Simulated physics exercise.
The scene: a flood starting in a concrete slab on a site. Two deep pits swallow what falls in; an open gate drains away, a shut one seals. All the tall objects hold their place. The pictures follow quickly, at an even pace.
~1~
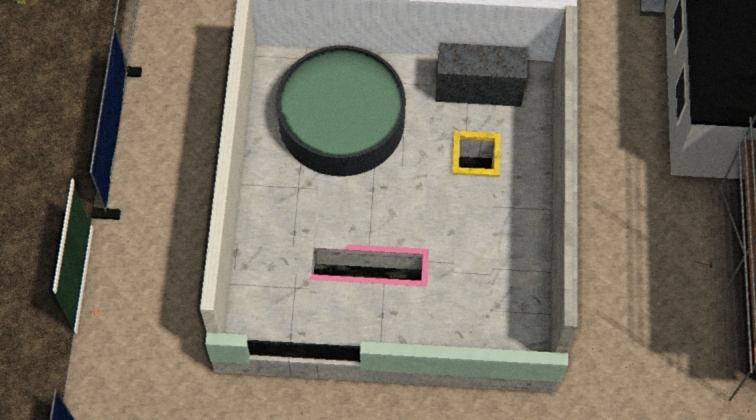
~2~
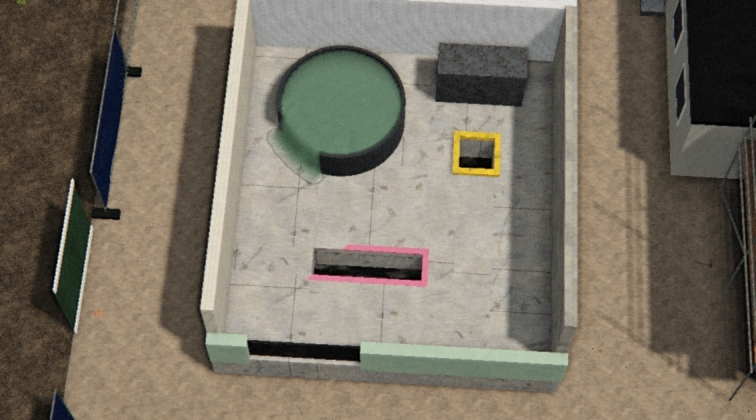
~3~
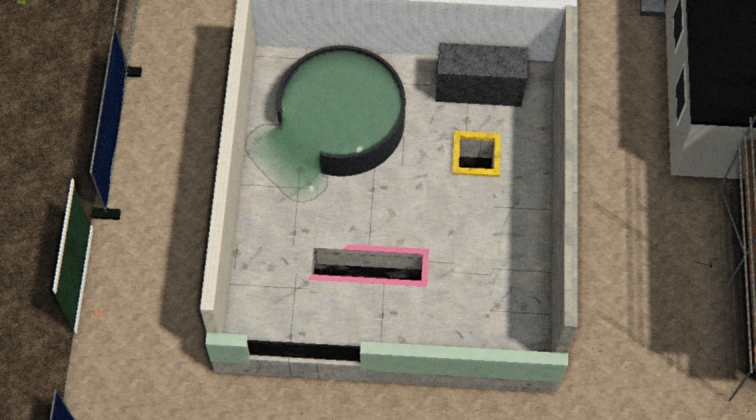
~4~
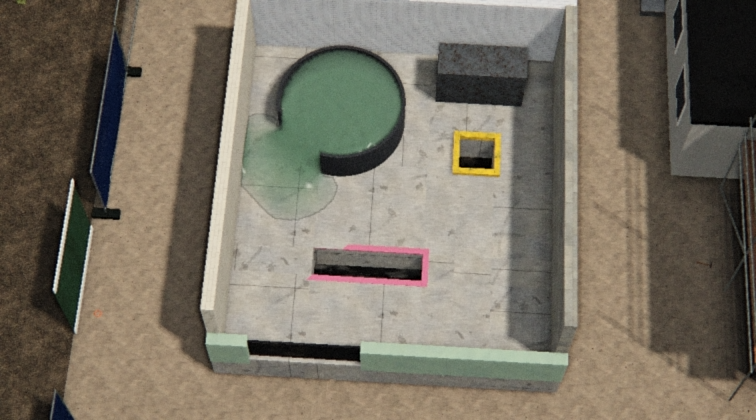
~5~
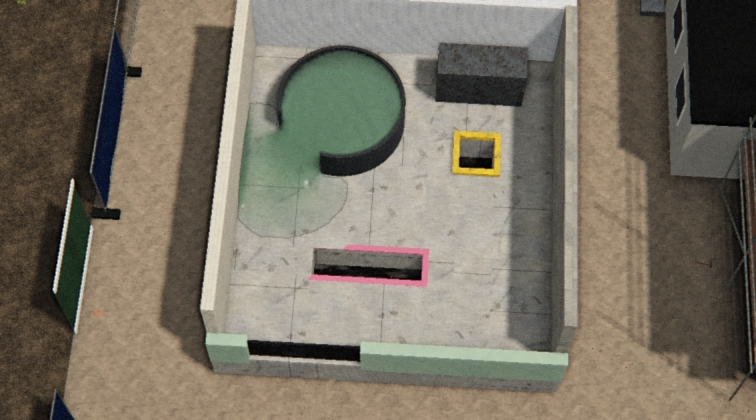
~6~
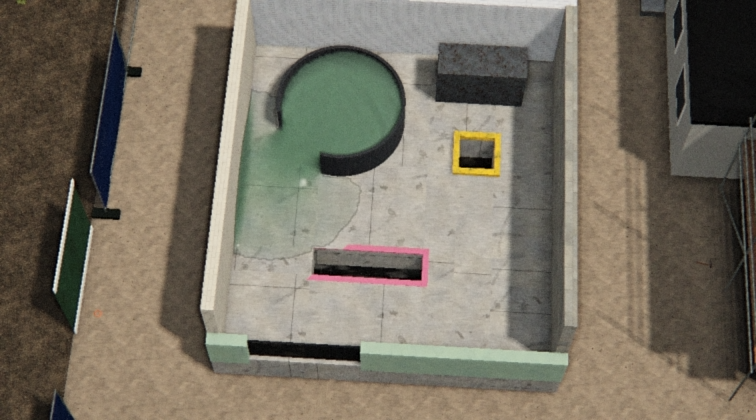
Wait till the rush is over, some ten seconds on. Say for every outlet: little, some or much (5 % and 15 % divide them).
The gate takes less than 5 %; the pink pit takes more than 15 %; the yellow pit takes less than 5 %.
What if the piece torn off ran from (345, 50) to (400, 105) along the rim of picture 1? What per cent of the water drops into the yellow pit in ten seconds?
Per cent: Yellow 8.
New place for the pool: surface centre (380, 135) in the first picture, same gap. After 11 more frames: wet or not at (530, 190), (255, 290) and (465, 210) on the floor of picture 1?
In that order: Clear, under water, not flooded.
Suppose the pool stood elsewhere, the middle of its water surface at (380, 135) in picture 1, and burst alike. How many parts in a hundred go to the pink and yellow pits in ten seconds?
Roughly, in per cent: Pink 25, yellow 0.
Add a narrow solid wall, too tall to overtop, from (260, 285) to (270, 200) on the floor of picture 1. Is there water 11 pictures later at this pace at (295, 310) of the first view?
There: Under water.
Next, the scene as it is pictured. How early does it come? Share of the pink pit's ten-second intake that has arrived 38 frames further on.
I make it 55 per cent.
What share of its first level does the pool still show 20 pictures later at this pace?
I make it 38 per cent.
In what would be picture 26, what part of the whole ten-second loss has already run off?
I make it 15 per cent.
A moment on, water covers 25 % of the floor; the gate 0 %, the pink pit 0 %, the yellow pit 0 %.
Next, water covers 30 % of the floor; the gate 0 %, the pink pit 1 %, the yellow pit 0 %.
Then, water covers 50 % of the floor; the gate 0 %, the pink pit 2 %, the yellow pit 0 %.
Later, water covers 75 % of the floor; the gate 0 %, the pink pit 9 %, the yellow pit 0 %.
In the end, water covers 100 % of the floor; the gate 0 %, the pink pit 17 %, the yellow pit 0 %.
